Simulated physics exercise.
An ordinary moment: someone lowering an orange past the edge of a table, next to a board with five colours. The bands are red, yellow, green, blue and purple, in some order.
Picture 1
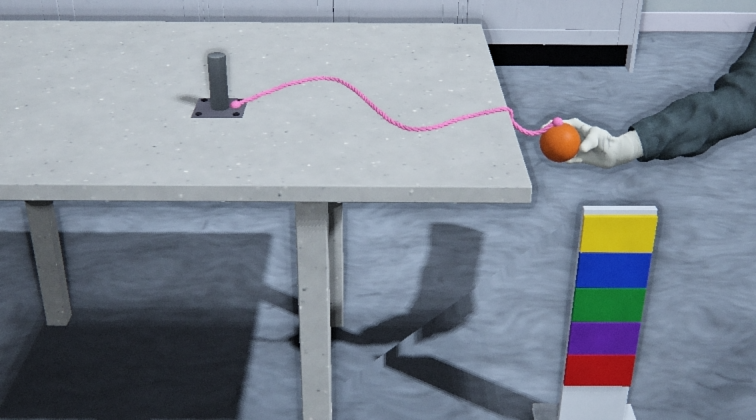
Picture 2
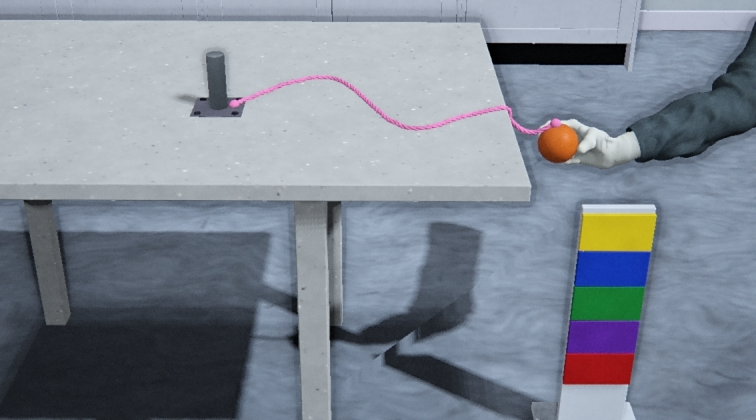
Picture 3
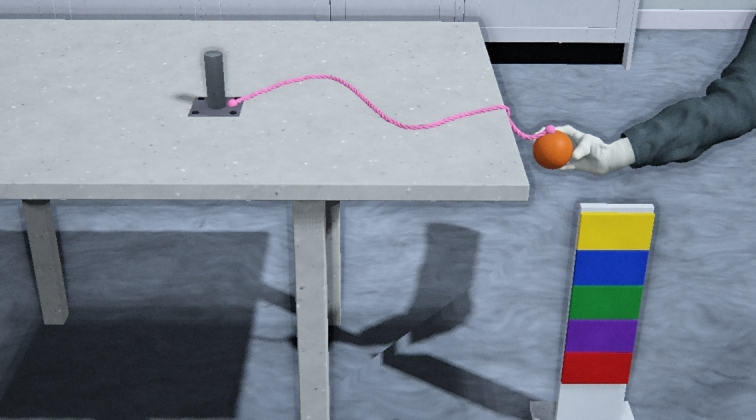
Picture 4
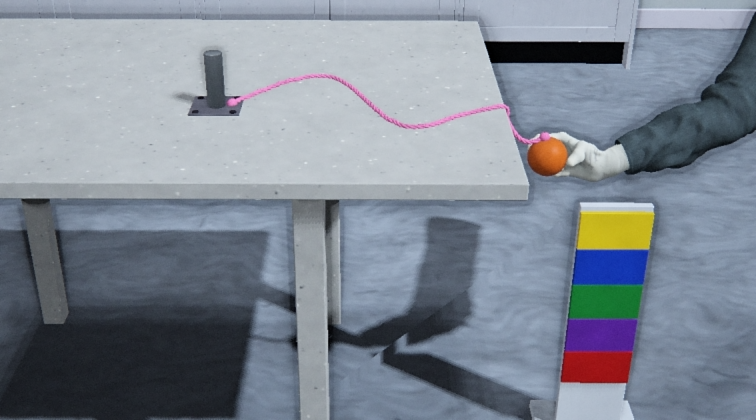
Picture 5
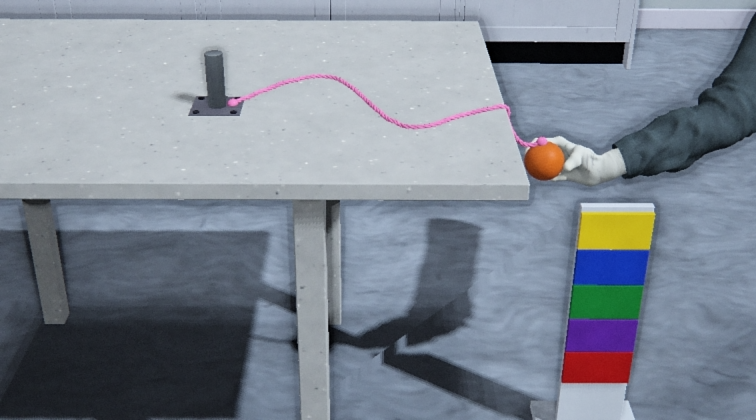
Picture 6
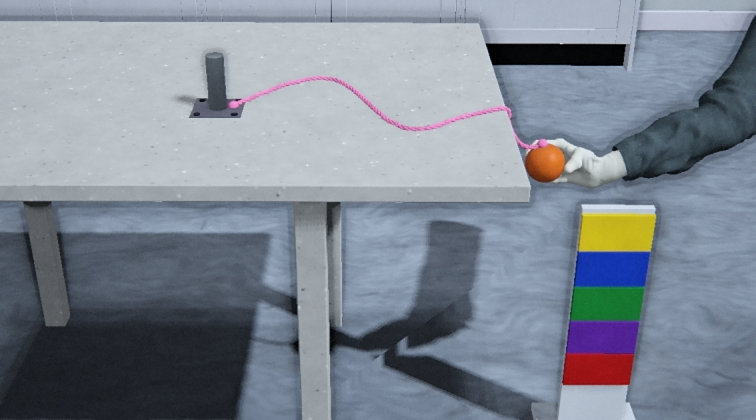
A pale grey table fills the left of a room with a mottled blue-grey floor, seen from slightly above. A pink cord runs in loose waves from a dark post on the tabletop to an orange ball in a white-gloved hand at the right edge, above a stand banded yellow, blue, green, purple and red. The hand lowers the ball slightly, drifting left, while the view shifts faintly.
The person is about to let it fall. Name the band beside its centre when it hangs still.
The cord holds its middle at green.
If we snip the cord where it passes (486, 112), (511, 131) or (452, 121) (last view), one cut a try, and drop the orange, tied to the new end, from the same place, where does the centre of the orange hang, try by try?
The places are (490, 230), (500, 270) and (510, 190).
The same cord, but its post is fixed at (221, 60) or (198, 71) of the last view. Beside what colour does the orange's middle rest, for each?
Try by try: Blue; blue.
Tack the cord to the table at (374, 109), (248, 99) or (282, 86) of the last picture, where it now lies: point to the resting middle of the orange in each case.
Try by try, around (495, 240), (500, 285) and (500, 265).
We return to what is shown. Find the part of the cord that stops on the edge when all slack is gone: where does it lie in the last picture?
It lies at about (396, 124).
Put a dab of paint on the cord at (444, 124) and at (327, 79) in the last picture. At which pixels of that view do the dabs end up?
The first at (502, 155), the second at (362, 104).
Early on, orange near (457, 276); level with green.
Midway, orange near (511, 290); level with green.
Finally, orange near (497, 292); level with green. At green.
